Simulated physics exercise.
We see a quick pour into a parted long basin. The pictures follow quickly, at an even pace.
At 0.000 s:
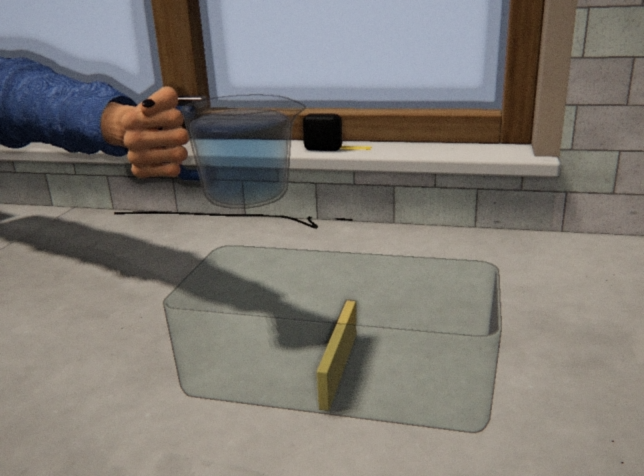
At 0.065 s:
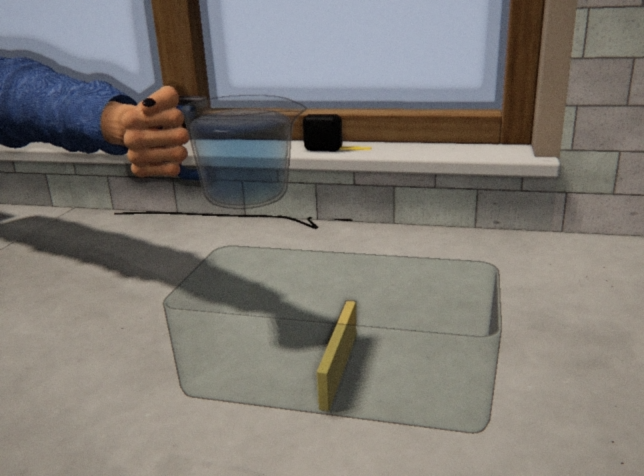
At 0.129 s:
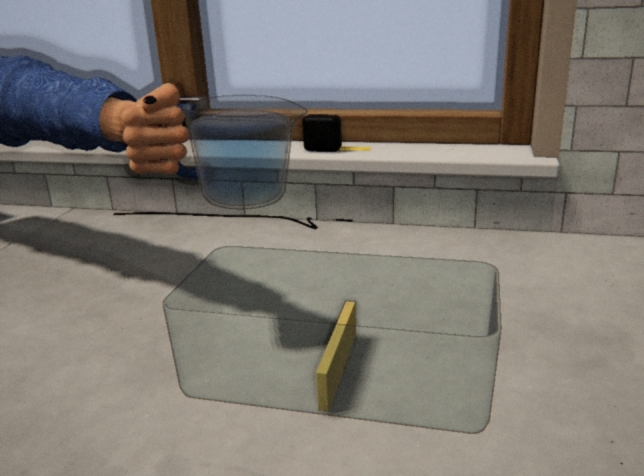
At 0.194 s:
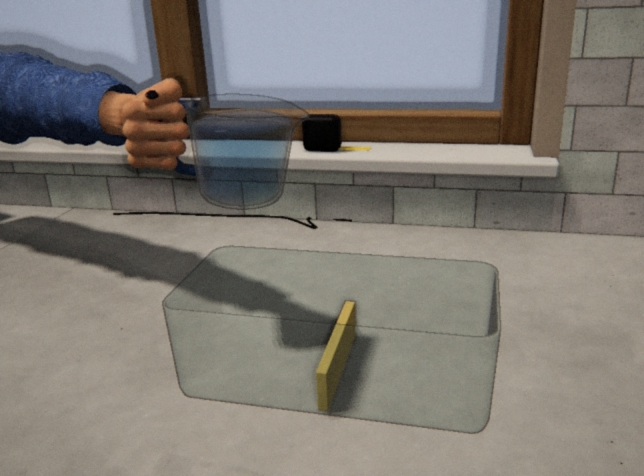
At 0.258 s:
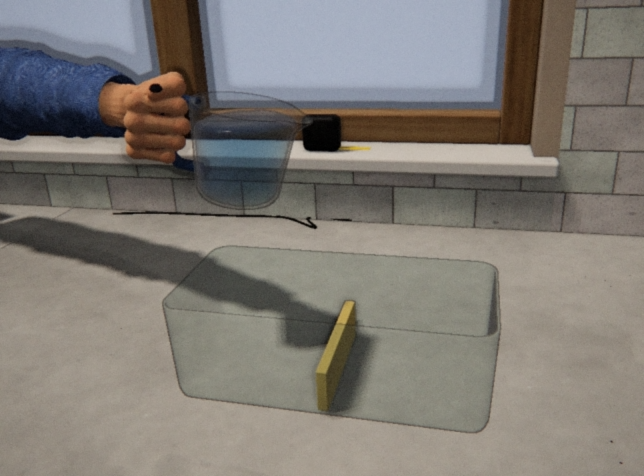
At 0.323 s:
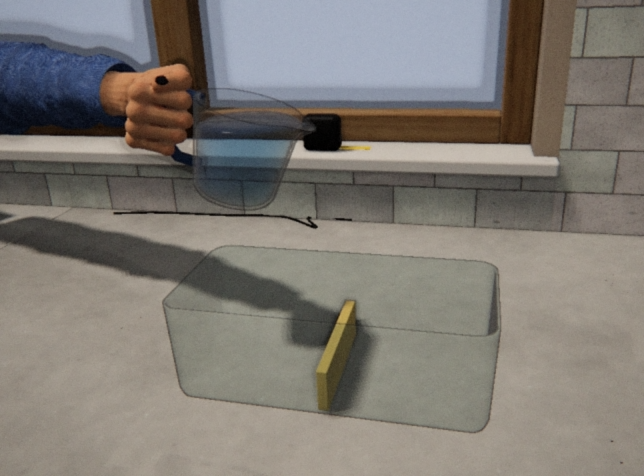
At the start, a hand in a blue sleeve holds a clear jug of blue liquid upright above a long, see-through basin with a yellow divider. The hand then gradually tilts the jug to the right, its rim dipping slightly on that side, while the basin stays still and empty.
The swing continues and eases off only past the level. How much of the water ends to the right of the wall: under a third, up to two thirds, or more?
The share right of the wall is more than two thirds.
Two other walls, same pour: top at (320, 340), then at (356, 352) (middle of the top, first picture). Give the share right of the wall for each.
First some 95, then 70 per cent.
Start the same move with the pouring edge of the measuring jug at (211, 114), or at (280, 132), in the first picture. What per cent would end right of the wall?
First some 5, then 50 per cent.
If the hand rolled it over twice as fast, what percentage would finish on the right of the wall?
Close to 70 per cent.
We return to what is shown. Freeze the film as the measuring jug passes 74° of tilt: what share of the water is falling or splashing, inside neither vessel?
It comes to 25 per cent or so.
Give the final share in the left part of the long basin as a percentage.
Near 15 %.
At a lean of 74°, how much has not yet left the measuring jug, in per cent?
Some 60 per cent.
A moment on, the measuring jug is tipped part way and 58 per cent is still to pour, 0 is left of the wall and 18 right of it.
Next, the measuring jug is tipped right over and 6 per cent is still to pour, 6 is left of the wall and 80 right of it.
Then the measuring jug is tipped right over and 0 per cent is still to pour, 16 is left of the wall and 84 right of it.
Later the measuring jug is tipped right over and 0 per cent is still to pour, 16 is left of the wall and 83 right of it.
Finally, 16 per cent lies left of the wall, 83 right of it and 1 outside.
